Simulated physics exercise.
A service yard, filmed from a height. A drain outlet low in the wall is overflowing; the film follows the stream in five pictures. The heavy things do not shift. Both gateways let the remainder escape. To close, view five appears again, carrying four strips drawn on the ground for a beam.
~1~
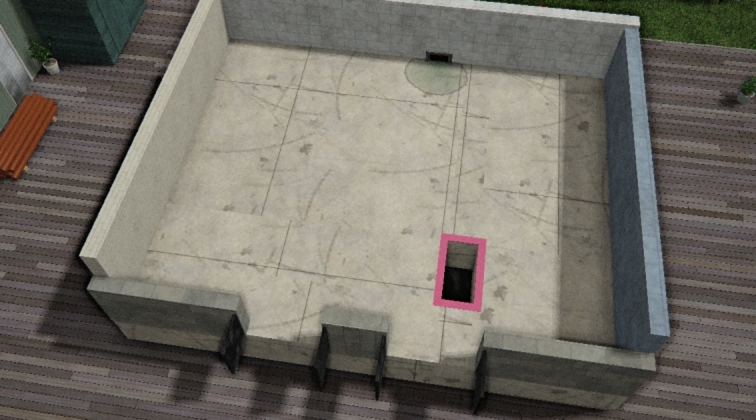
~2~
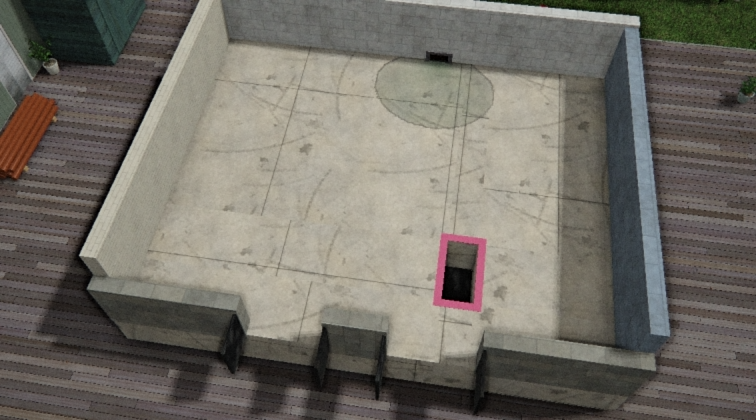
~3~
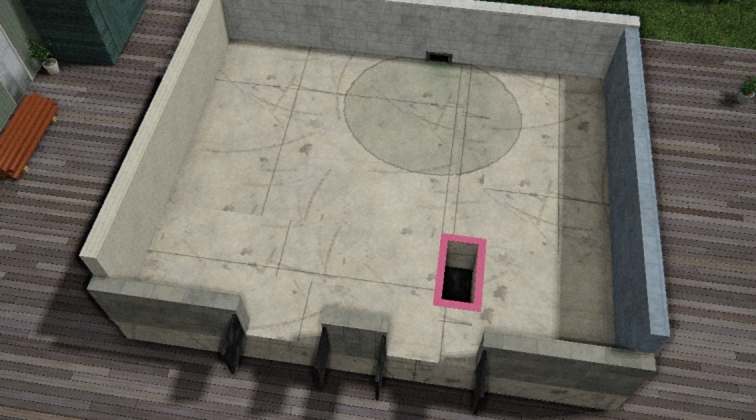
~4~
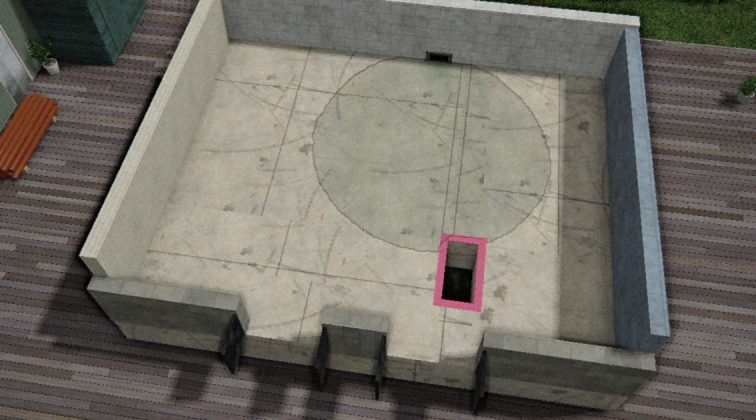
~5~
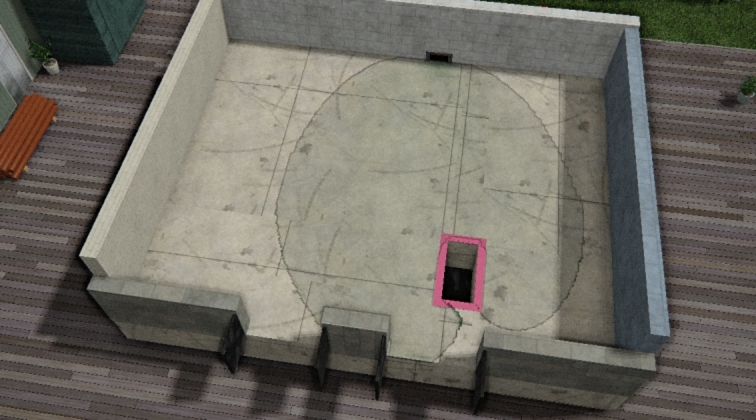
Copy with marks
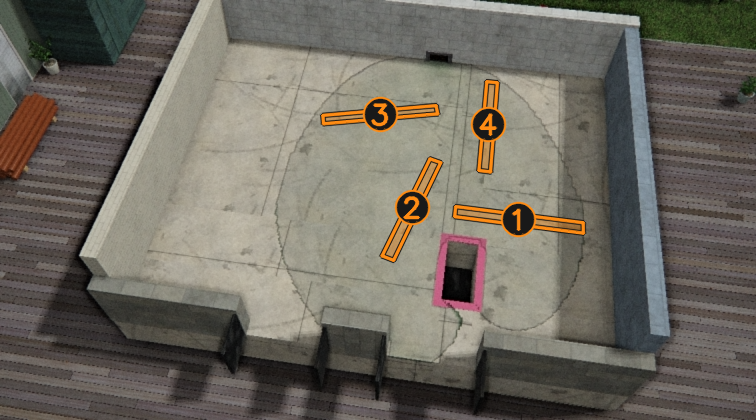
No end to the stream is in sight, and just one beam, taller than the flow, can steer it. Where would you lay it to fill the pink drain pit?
Position 4.
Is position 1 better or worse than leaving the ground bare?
Worse.
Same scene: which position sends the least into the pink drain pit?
1.
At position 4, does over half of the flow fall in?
No.
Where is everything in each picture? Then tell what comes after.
Outfall at (439, 57); pink drain pit at (460, 271); open gate at (433, 347); open gate at (289, 326); water covers 2 % of the ground and shows as far out as (453, 88); pink drain pit still dry.
Water covers 7 % of the ground and shows as far out as (465, 122); pink drain pit still dry.
Water covers 15 % of the ground and shows as far out as (446, 171); pink drain pit still dry.
Water covers 28 % of the ground and shows as far out as (426, 244); pink drain pit still dry.
Water covers 43 % of the ground and shows as far out as (525, 313); pink drain pit taking water.
On the marked copy, 1 from (455, 211) to (583, 227); 2 from (387, 258) to (435, 160); 3 from (323, 119) to (436, 109); 4 from (484, 171) to (492, 82).
With 1, about 13 % of the stream runs into the pink drain pit, about 85 % out by the gates.
With 2, about 20 % of the stream runs into the pink drain pit, about 79 % out by the gates.
With 3, about 21 % of the stream runs into the pink drain pit, about 78 % out by the gates.
With 4, about 31 % of the stream runs into the pink drain pit, about 66 % out by the gates.
